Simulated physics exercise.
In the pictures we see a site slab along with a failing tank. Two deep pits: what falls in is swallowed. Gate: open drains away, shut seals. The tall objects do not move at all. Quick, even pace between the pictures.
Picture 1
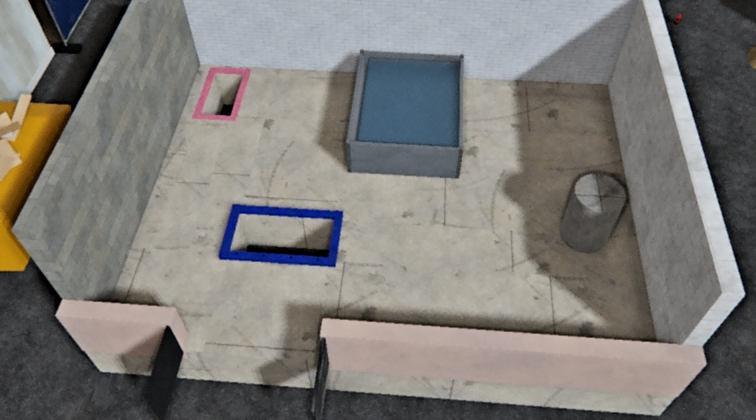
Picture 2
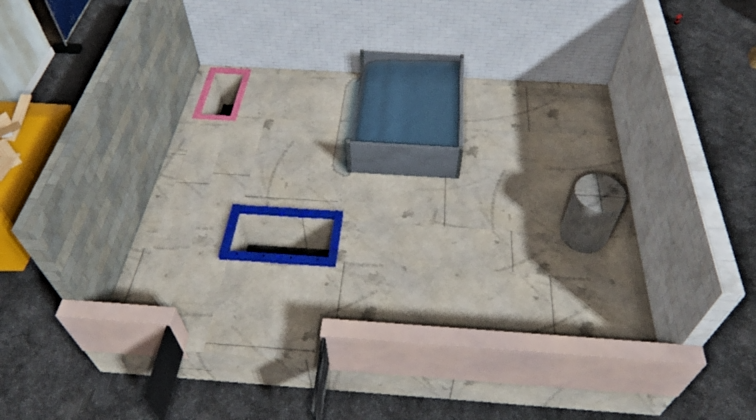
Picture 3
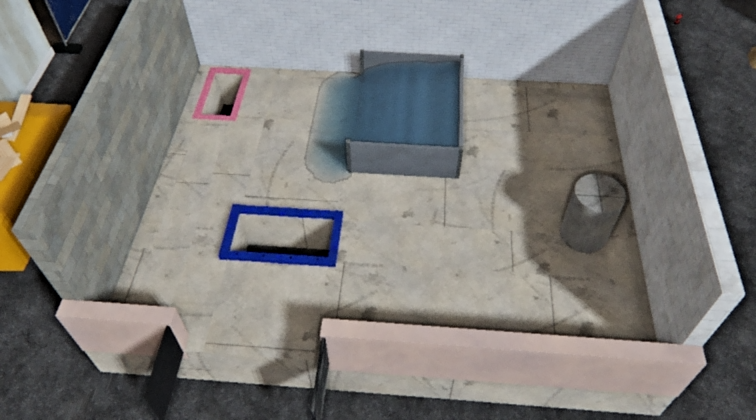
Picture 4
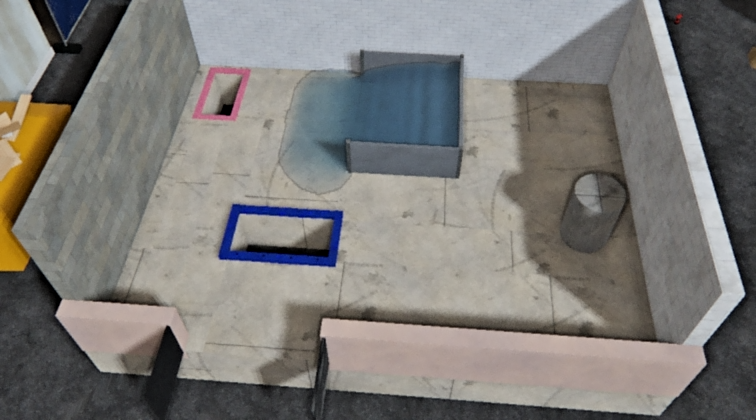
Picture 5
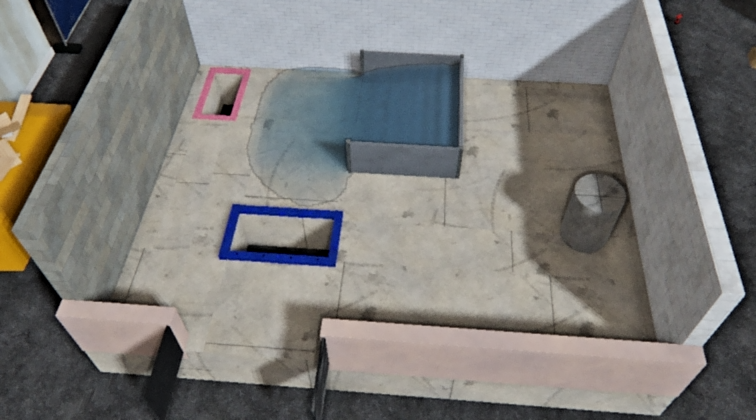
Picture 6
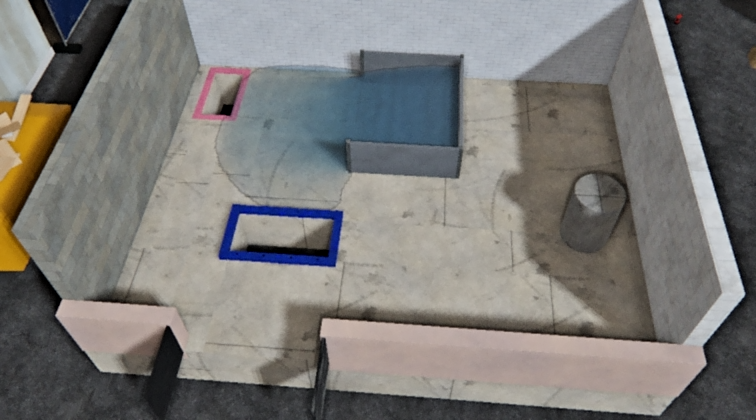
Blue water pours from the tank's open left side and spreads leftward across the slab.
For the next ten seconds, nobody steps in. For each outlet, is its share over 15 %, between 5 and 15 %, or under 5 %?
Shares: The gate between 5 and 15 %; the blue pit under 5 %; the pink pit over 15 %.
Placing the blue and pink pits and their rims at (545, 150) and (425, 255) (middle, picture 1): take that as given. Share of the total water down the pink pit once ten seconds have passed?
The pink pit receives 6 per cent.
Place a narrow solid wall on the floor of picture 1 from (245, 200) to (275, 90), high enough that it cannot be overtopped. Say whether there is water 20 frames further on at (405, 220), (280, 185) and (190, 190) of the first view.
In order: Wet; wet; wet.
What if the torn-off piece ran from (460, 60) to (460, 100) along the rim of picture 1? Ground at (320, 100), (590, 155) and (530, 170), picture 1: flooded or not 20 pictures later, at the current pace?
Point 1: Unwetted; point 2: Inundated; point 3: Inundated.
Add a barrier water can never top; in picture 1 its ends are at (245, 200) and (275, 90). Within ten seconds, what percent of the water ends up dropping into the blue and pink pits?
The blue pit gets 20 per cent and the pink pit gets 25 per cent.
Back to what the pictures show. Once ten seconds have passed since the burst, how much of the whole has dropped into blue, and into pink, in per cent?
Near 0 and 60 in a hundred.
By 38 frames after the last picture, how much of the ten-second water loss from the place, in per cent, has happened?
My figure: 85 percent.
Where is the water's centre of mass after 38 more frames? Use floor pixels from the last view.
Somewhere near (266, 187).
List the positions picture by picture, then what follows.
The first frame shows the open tank at (408, 101) is whole and still.
In the second frame, the front is at (344, 171), out from the gap at (358, 116).
In the third frame, water pours out at (358, 117) and has run to (328, 179).
In the fourth frame, water pours out at (358, 118) and has run to (298, 180).
In the fifth frame, water pours out at (358, 118) and has run to (268, 181).
In the sixth frame, the front is at (222, 151), out from the gap at (358, 118).
A moment on, water covers 25 % of the floor; the gate 0 %, the blue pit 0 %, the pink pit 7 %.
Next, water covers 30 % of the floor; the gate 0 %, the blue pit 0 %, the pink pit 21 %.
Then, water covers 35 % of the floor; the gate 0 %, the blue pit 0 %, the pink pit 38 %.
Later, water covers 50 % of the floor; the gate 4 %, the blue pit 0 %, the pink pit 52 %.
In the end, water covers 60 % of the floor; the gate 7 %, the blue pit 0 %, the pink pit 60 %.
